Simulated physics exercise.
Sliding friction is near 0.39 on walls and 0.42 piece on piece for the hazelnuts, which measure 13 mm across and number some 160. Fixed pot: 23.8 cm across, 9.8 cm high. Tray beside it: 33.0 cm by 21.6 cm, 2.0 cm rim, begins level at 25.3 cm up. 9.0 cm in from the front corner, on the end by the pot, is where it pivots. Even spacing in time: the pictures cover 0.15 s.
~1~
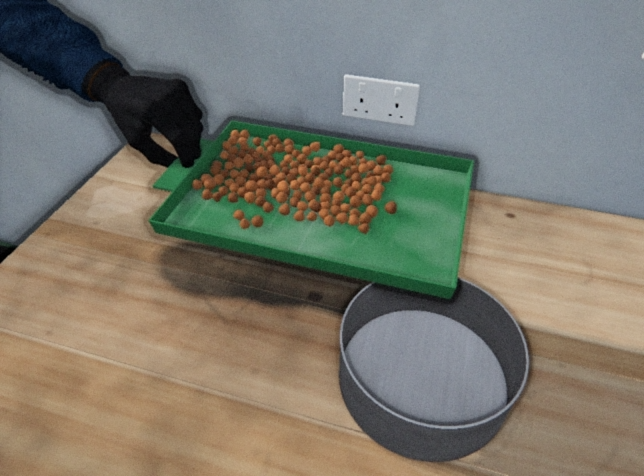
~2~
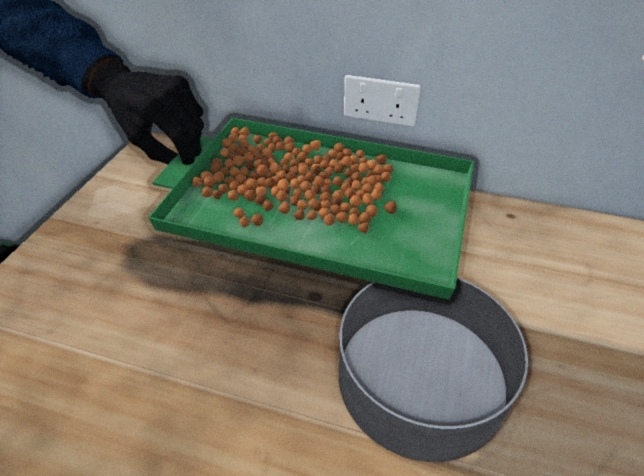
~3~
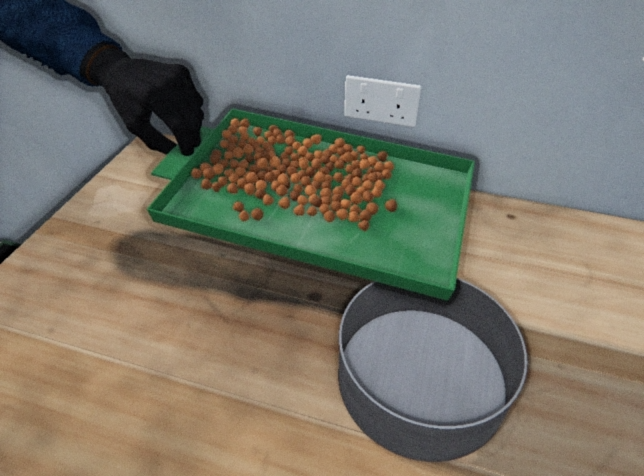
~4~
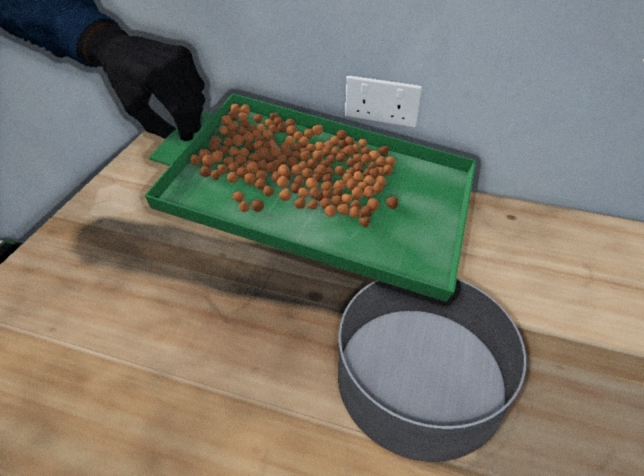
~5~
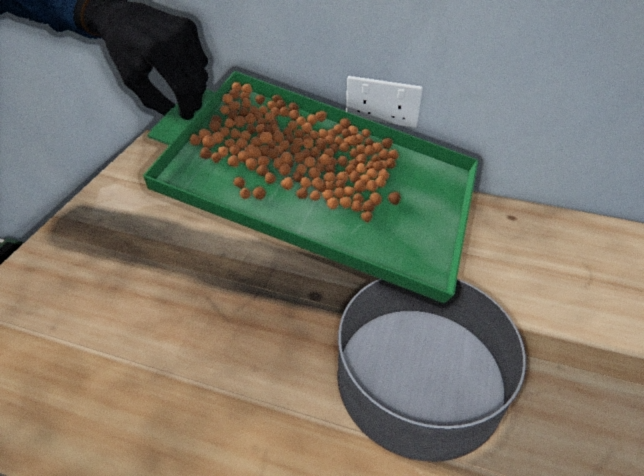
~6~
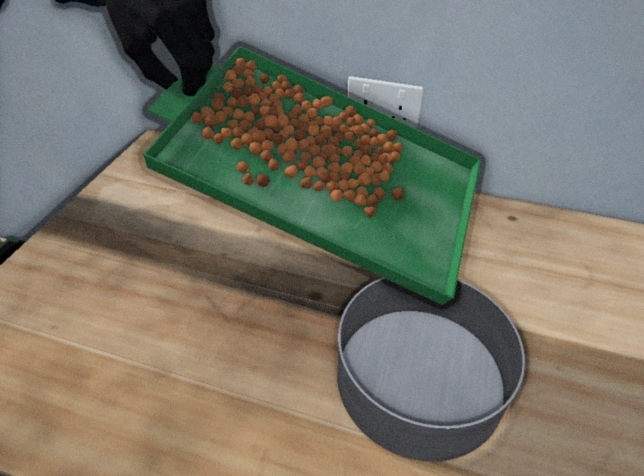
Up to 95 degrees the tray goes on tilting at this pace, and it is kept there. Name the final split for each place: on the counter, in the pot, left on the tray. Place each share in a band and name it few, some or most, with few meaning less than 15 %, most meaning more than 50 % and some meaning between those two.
In the end: Counter most, pot some, tray few.
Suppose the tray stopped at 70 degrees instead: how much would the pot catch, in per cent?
Around 25 %, I reckon.
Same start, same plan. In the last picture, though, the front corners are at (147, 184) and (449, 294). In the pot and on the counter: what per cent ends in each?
Pot: 65, counter: 35.
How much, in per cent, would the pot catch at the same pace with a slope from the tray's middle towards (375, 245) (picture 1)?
That would be close to 45 per cent.
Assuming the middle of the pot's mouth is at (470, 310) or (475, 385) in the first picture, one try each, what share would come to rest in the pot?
In order, about 30 and about 70 per cent.
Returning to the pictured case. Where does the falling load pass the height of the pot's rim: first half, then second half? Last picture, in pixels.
Early: About (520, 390); late: About (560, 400).
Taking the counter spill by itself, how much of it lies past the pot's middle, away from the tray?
About 100 per cent.
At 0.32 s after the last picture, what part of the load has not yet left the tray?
Some 100 per cent of the load.
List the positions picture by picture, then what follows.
In the first frame, tray tilt 0 degrees, front corners at (152, 220) and (453, 285); middle of the pieces at (291, 178); pot at (432, 339).
In the second frame, tray tilt 1 degrees, front corners at (151, 217) and (452, 286); middle of the pieces at (291, 177).
In the third frame, tray tilt 3 degrees, front corners at (150, 208) and (452, 287), lowest corner right front; middle of the pieces at (291, 171).
In the fourth frame, tray tilt 7 degrees, front corners at (148, 195) and (452, 289), lowest corner right front; middle of the pieces at (292, 162).
In the fifth frame, tray tilt 13 degrees, front corners at (147, 175) and (452, 292), lowest corner right front; middle of the pieces at (295, 149).
In the sixth frame, tray tilt 19 degrees, front corners at (147, 154) and (451, 295), lowest corner right front; middle of the pieces at (299, 135); pot at (430, 339).
Then, 0.19 s after the last picture, tilt 58 degrees; the tray holds 100 %, the pot 0 %.
Then, 0.32 s after the last picture, tilt 85 degrees; the tray holds 100 %, the pot 0 %.
Then, 0.58 s after the last picture, tilt 95 degrees; the tray holds 0 %, the pot 25 %.
In the end, counter 70 %, pot 30 %, tray 0 %.
